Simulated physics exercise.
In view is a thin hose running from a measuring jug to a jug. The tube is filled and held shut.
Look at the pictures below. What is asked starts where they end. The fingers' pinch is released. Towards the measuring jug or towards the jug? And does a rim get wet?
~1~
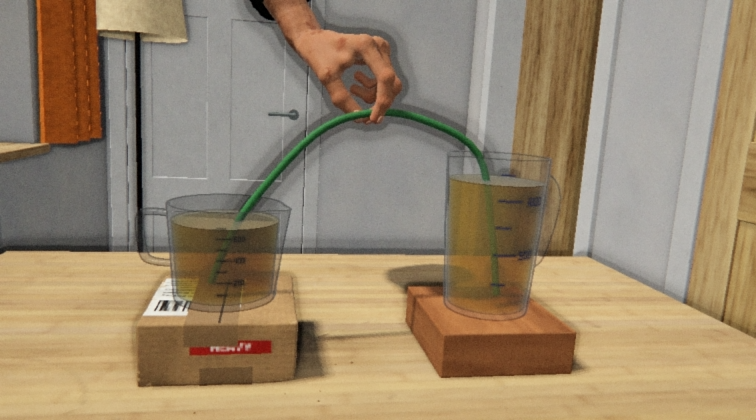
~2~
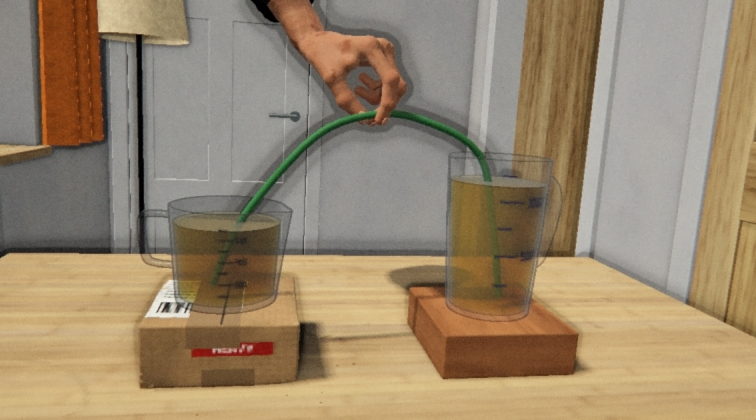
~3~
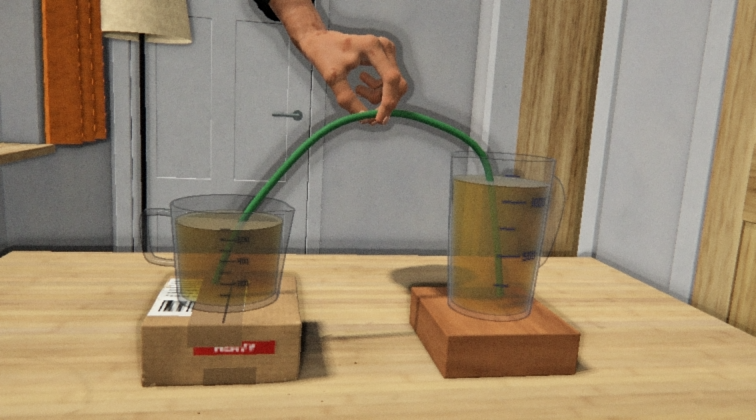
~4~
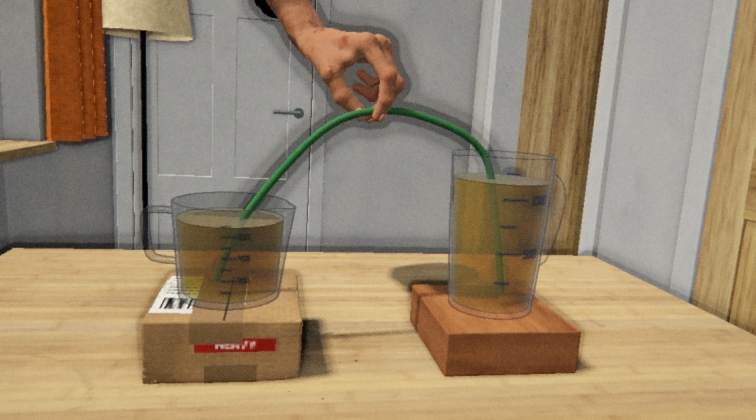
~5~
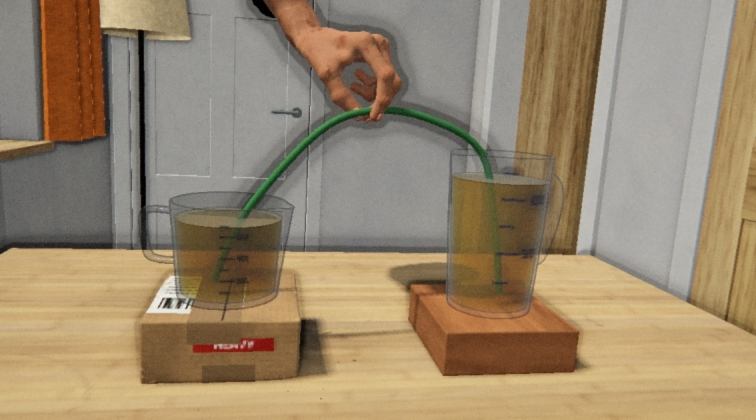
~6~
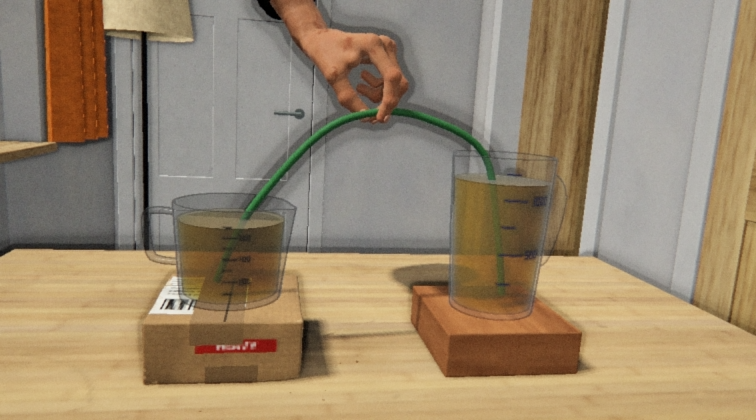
Flow goes leftward, and the filling side is too small.
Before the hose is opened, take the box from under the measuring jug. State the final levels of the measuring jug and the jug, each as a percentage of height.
About 100 percent first and 25 percent second.
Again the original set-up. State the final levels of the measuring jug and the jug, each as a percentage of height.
The first stands near 100 percent and the second near 65 percent.
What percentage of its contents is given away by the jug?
My estimate is 25 per cent.
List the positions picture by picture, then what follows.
In the first picture, fingers on the hose; measuring jug (226, 246) about three quarters full, up on the box; jug (492, 229) about three quarters full, up on the wooden block.
In the second picture, still shut; measuring jug about three quarters full, surface at (228, 221); jug about three quarters full, surface at (498, 181).
In the third picture, the hose is pinched; measuring jug (230, 247) about three quarters full; jug (496, 230) about three quarters full.
In the fourth picture, nothing flows; measuring jug about three quarters full, surface at (231, 218); jug about three quarters full, surface at (502, 179).
In the fifth picture, fingers on the hose; measuring jug (229, 244) about three quarters full, up on the box; jug (495, 228) about three quarters full, up on the wooden block.
In the sixth picture, still shut; measuring jug about three quarters full, surface at (232, 219); jug about three quarters full, surface at (502, 180).
A moment on, the measuring jug is nearly full; the jug is about three quarters full.
Further on, the measuring jug is full to the brim; the jug is about two thirds full; a puddle lies under the lower one.
When it is over, the measuring jug is full to the brim; the jug is about two thirds full; a puddle lies under the lower one; the two surfaces are level.
